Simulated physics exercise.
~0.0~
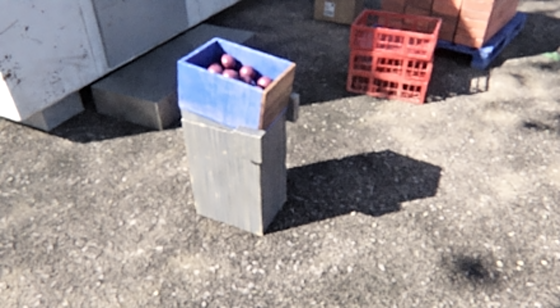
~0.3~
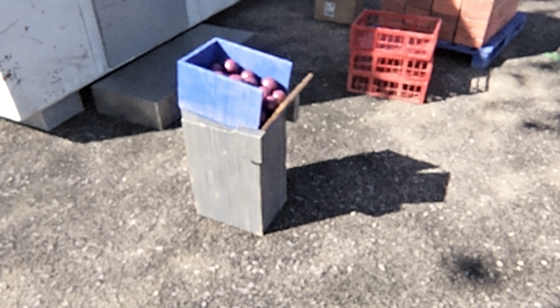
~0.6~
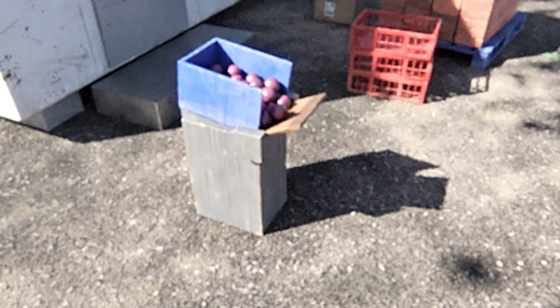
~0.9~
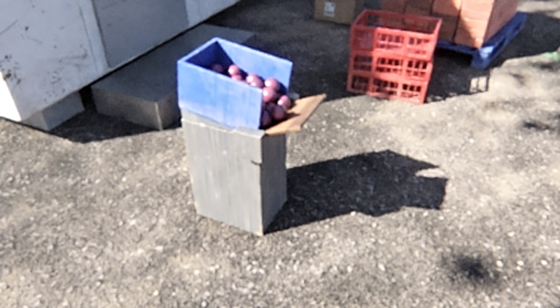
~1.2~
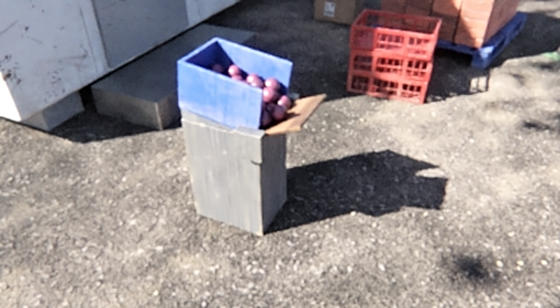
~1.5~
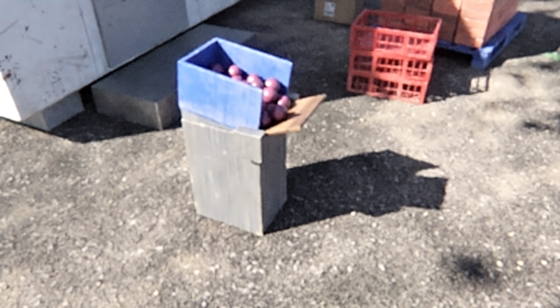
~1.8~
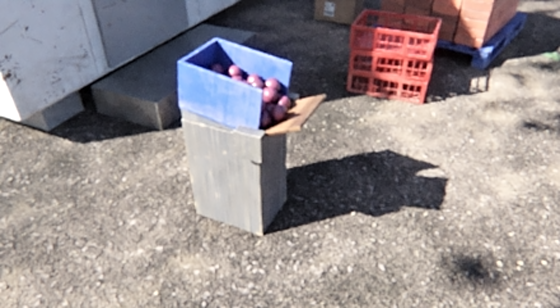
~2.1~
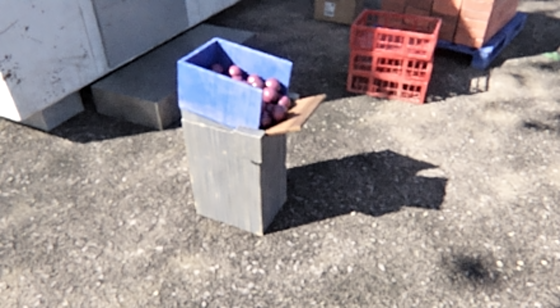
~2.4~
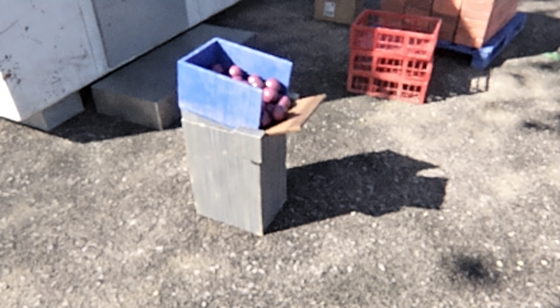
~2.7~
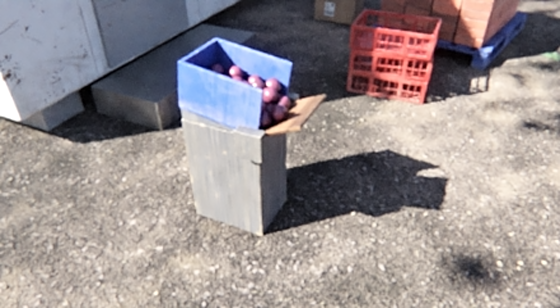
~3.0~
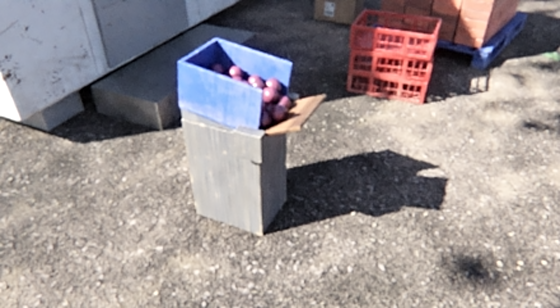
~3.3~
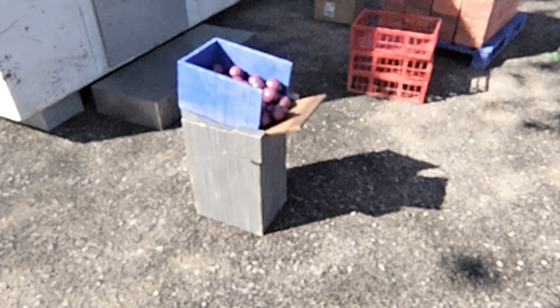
A blue, open-topped box of dark red onions sits on a grey block in the middle of a sunlit stretch of rough asphalt, seen from slightly above by a still camera. Red crates stand behind to the right, near orange blocks on a blue pallet, with a large pale container at upper left. The flap at the box's right end tips outward and swings down until it lies nearly flat, its brown inner face showing. The onions slump rightward toward the opening, some spreading onto the flap. They settle there, and none drops to the ground.
